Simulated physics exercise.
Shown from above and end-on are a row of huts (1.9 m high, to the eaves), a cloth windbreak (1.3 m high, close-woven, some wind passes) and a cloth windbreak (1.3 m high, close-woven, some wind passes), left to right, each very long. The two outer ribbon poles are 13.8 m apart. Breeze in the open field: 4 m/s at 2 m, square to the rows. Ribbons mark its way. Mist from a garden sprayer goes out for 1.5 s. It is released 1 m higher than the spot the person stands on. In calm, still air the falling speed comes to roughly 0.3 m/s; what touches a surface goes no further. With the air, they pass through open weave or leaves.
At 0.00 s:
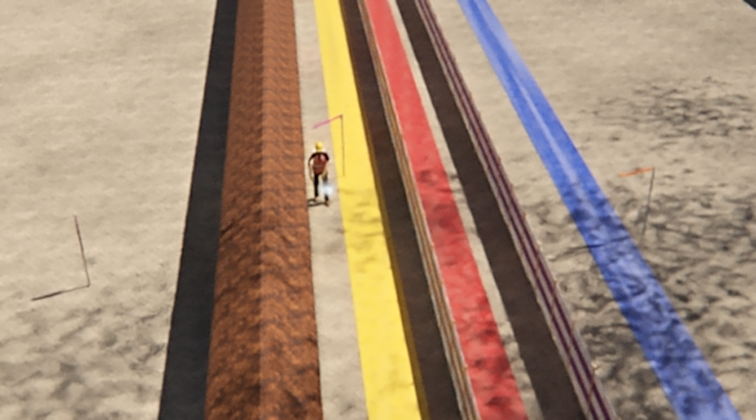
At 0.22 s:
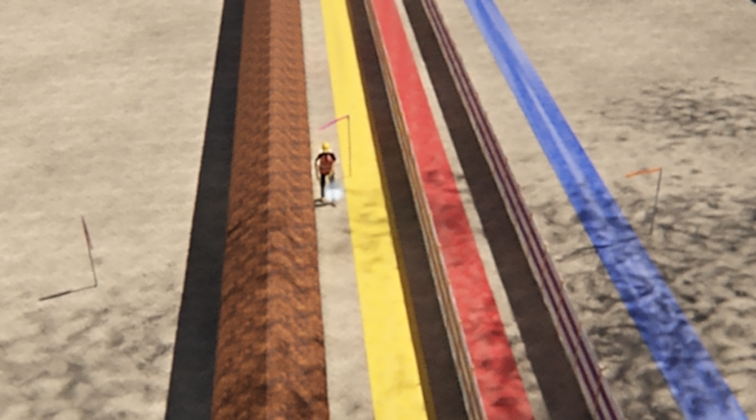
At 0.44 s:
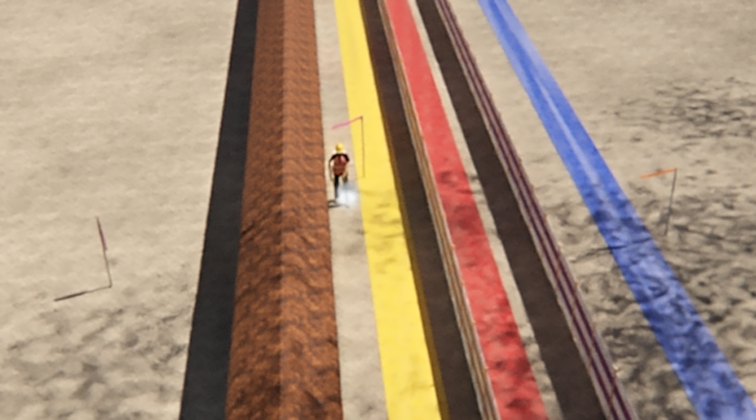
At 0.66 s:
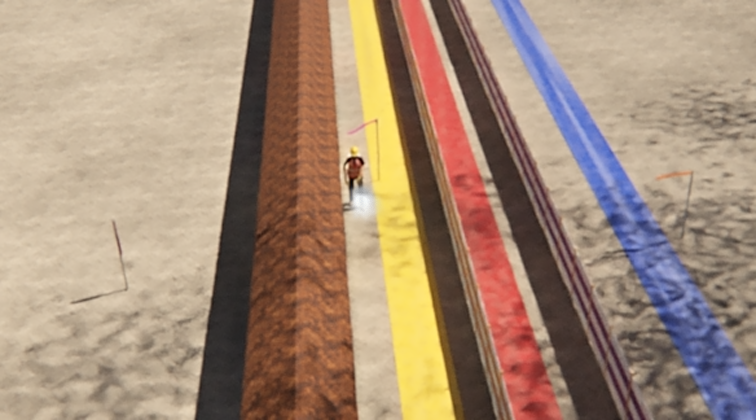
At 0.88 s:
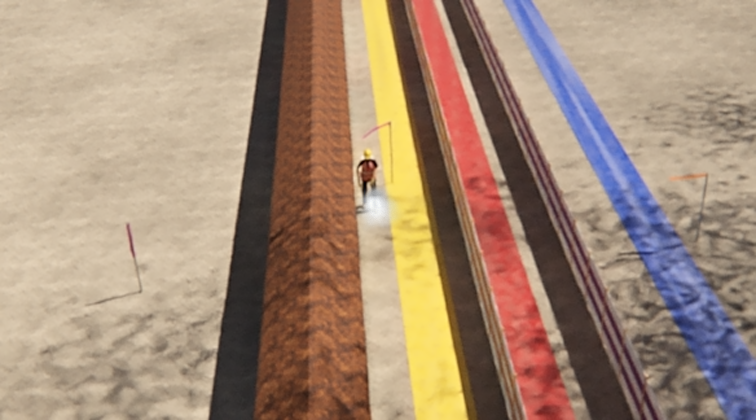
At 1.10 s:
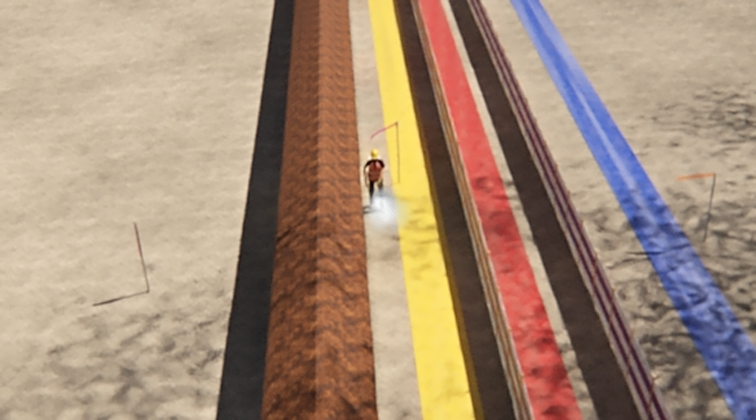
In the video, a small figure in a yellow hat stands between a long brown ridge and a yellow strip, beside red and blue strips, as pale mist appears and spreads slightly rightward while the whole view shifts.
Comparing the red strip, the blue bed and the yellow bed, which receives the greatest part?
The greatest part goes to the yellow one.
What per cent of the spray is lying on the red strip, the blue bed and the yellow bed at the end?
Around 0 % for red, 0 % for blue, 60 % for yellow.
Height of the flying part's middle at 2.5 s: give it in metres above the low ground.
Roughly 0.4 m up.
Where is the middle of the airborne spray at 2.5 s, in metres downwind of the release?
Around 0.5 m.
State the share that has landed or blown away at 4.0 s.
Roughly 70 %.
After 2.5 s, 31 % is no longer flying here, and 0 % lies on the red strip, 12 % on the yellow bed and 0 % on the blue bed; the middle of what still flies is 0.3 m above the low ground, near (399, 217).
After 4.0 s, 68 % is no longer flying here, and 0 % lies on the red strip, 39 % on the yellow bed and 0 % on the blue bed; the middle of what still flies is 0.4 m above the low ground, near (418, 212).
After 8.0 s, 87 % is no longer flying here, and 0 % lies on the red strip, 55 % on the yellow bed and 0 % on the blue bed; the middle of what still flies is 0.8 m above the low ground, near (415, 202).
After 20.0 s, 98 % is no longer flying here, and 0 % lies on the red strip, 60 % on the yellow bed and 0 % on the blue bed.
After 45.0 s, 100 % is no longer flying here, and 0 % lies on the red strip, 61 % on the yellow bed and 0 % on the blue bed.
